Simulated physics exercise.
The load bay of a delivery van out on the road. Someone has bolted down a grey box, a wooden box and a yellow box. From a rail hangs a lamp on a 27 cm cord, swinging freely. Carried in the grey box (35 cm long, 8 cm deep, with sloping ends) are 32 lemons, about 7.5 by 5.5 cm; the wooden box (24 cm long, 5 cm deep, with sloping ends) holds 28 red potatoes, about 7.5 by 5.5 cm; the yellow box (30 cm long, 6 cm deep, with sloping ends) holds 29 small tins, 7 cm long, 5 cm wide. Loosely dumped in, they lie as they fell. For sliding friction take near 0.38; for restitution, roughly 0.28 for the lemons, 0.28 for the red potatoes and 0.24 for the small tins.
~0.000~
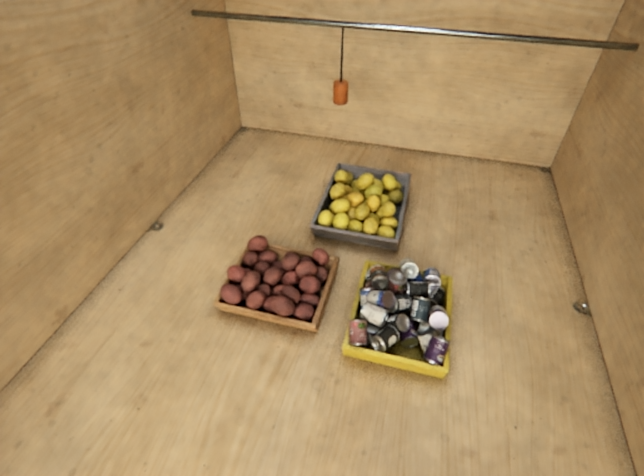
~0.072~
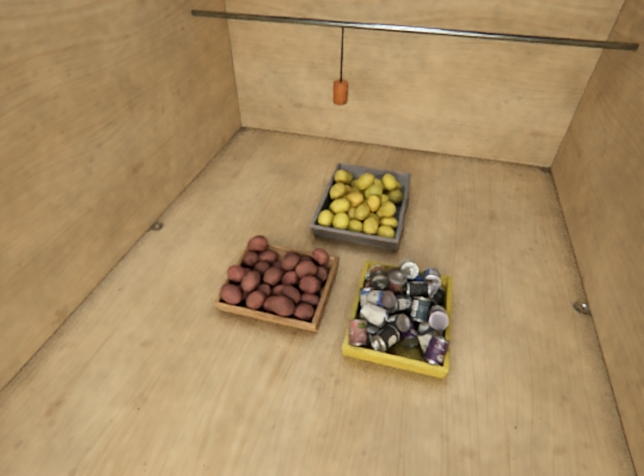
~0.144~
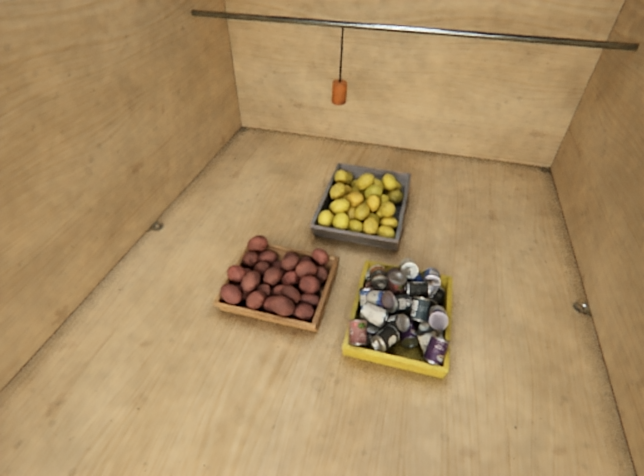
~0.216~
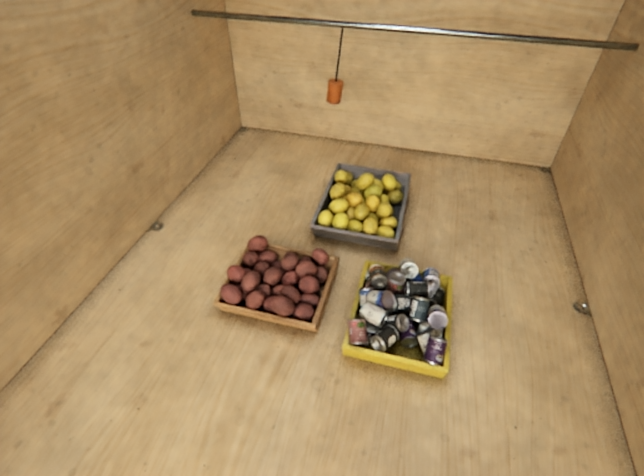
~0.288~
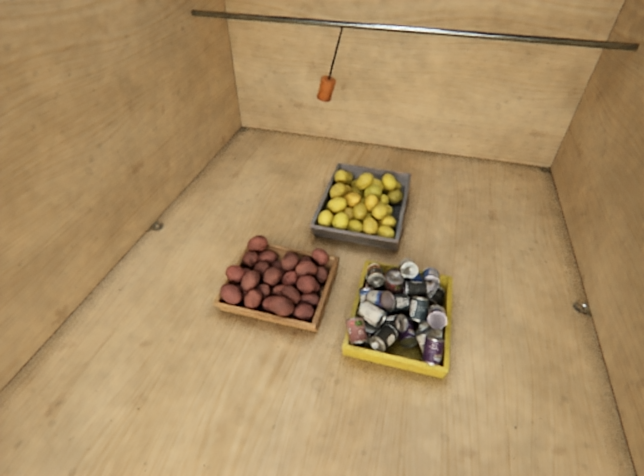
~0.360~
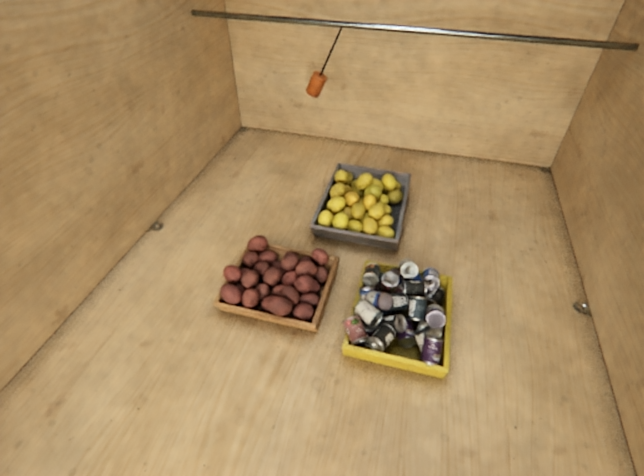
The hanging orange lamp swings left above still boxes of lemons, potatoes and shifting tins.
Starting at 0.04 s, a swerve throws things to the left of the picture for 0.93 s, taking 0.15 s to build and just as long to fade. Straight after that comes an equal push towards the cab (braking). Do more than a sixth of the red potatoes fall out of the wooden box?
It ends up holding above five sixths of its load.
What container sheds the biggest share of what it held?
It is the yellow box.
After 0.70 s, the grey box has all 32, the wooden box is down by 1 of 28 and the yellow box is down by 4 of 29.
After 1.13 s, the grey box has all 32, the wooden box is down by 1 of 28 and the yellow box is down by 4 of 29.
After 1.73 s, the grey box has all 32, the wooden box is down by 1 of 28 and the yellow box is down by 6 of 29.
When it is over (at 2.50 s), the grey box has all 32, the wooden box is down by 1 of 28 and the yellow box is down by 7 of 29. Asked share, 1 of 28, 4 per cent.
